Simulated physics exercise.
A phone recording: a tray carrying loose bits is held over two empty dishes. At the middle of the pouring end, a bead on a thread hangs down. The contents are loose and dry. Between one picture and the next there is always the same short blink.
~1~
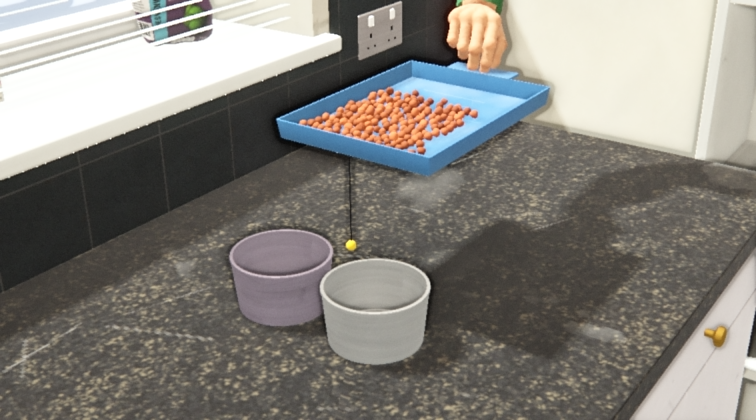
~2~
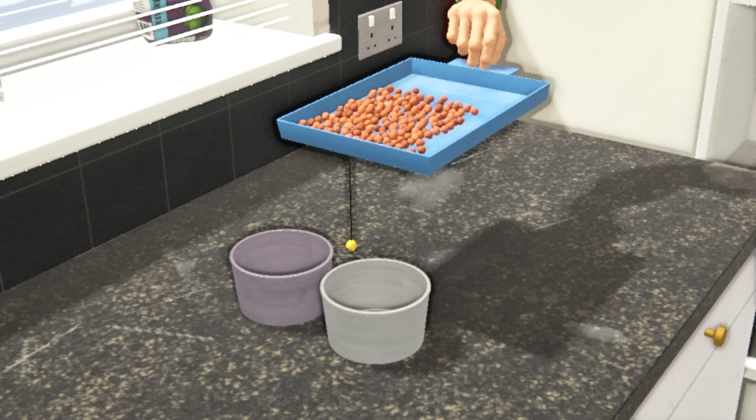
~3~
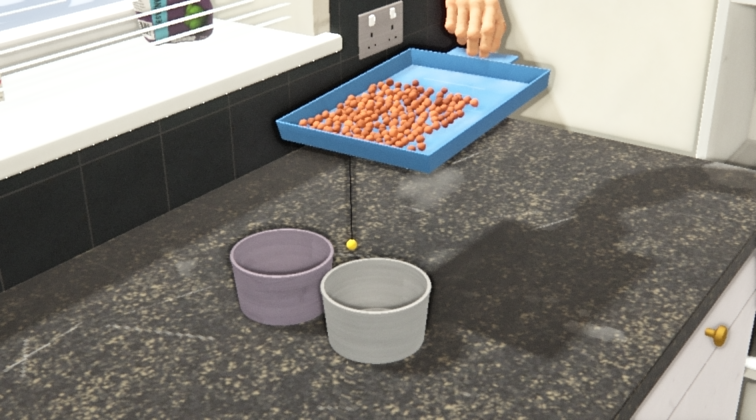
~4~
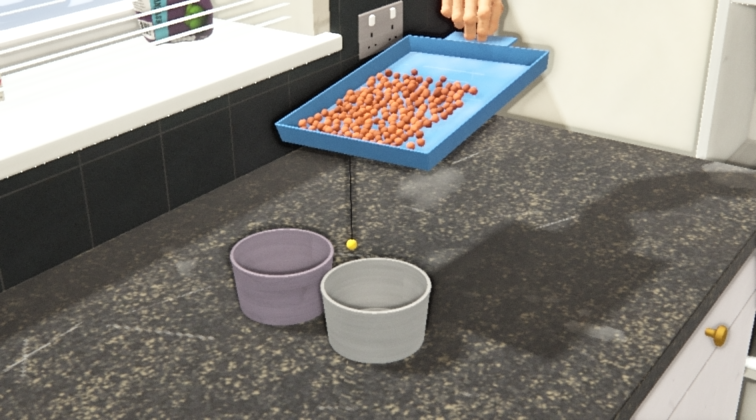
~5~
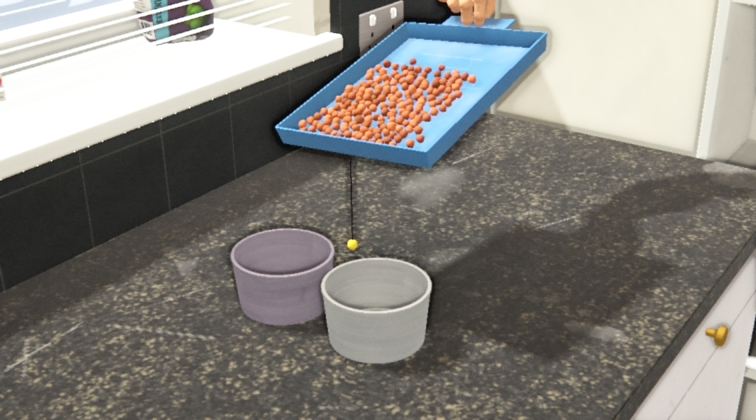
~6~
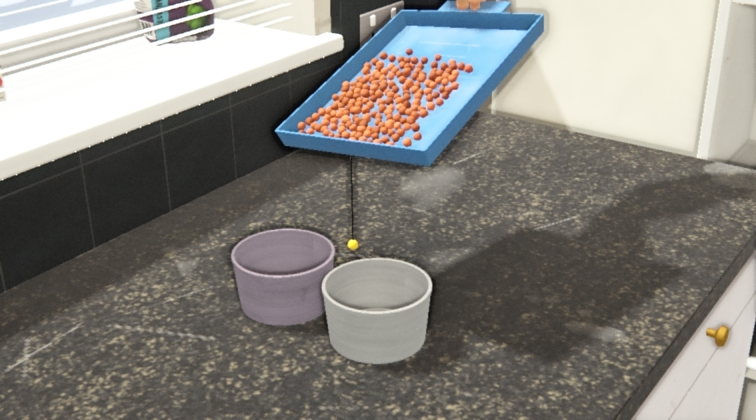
On a dark kitchen counter, a hand raises the back of a blue tray of clay pellets.
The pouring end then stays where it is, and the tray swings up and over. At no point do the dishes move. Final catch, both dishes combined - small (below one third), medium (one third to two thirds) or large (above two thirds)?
Large.
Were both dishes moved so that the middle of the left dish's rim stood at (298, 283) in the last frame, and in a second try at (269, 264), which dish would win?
Try one: The leftmost one; try two: The leftmost one.
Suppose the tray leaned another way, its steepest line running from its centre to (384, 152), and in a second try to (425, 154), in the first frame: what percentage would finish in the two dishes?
70 %, give or take, and then 70 %.
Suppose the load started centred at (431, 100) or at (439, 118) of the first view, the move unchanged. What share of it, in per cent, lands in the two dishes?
Try 1: 90 %; try 2: 80 %.
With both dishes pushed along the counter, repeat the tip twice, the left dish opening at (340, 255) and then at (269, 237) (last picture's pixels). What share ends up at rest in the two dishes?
The first position comes out at 30 per cent, the other at 60 per cent.
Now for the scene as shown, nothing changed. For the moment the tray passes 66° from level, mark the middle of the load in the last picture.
Its middle sits at about pixel (337, 98).
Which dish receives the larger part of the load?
Result - fuller dish: Left-side dish.
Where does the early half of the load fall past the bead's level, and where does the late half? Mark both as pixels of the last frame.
The opening part goes through (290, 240); what follows goes through (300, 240).
Shortly afterwards, tray tipped steeply; all but a few on the tray; only a few in the air.
Next, tray tipped past a quarter turn; all but a few on the tray; only a few in the left dish; a little in the air.
Some moments later, tray tipped past a quarter turn; a little in the right dish; the bulk in the left dish; near a quarter outside both.
In the end, tray tipped past a quarter turn; a little in the right dish; the bulk in the left dish; near a quarter outside both.
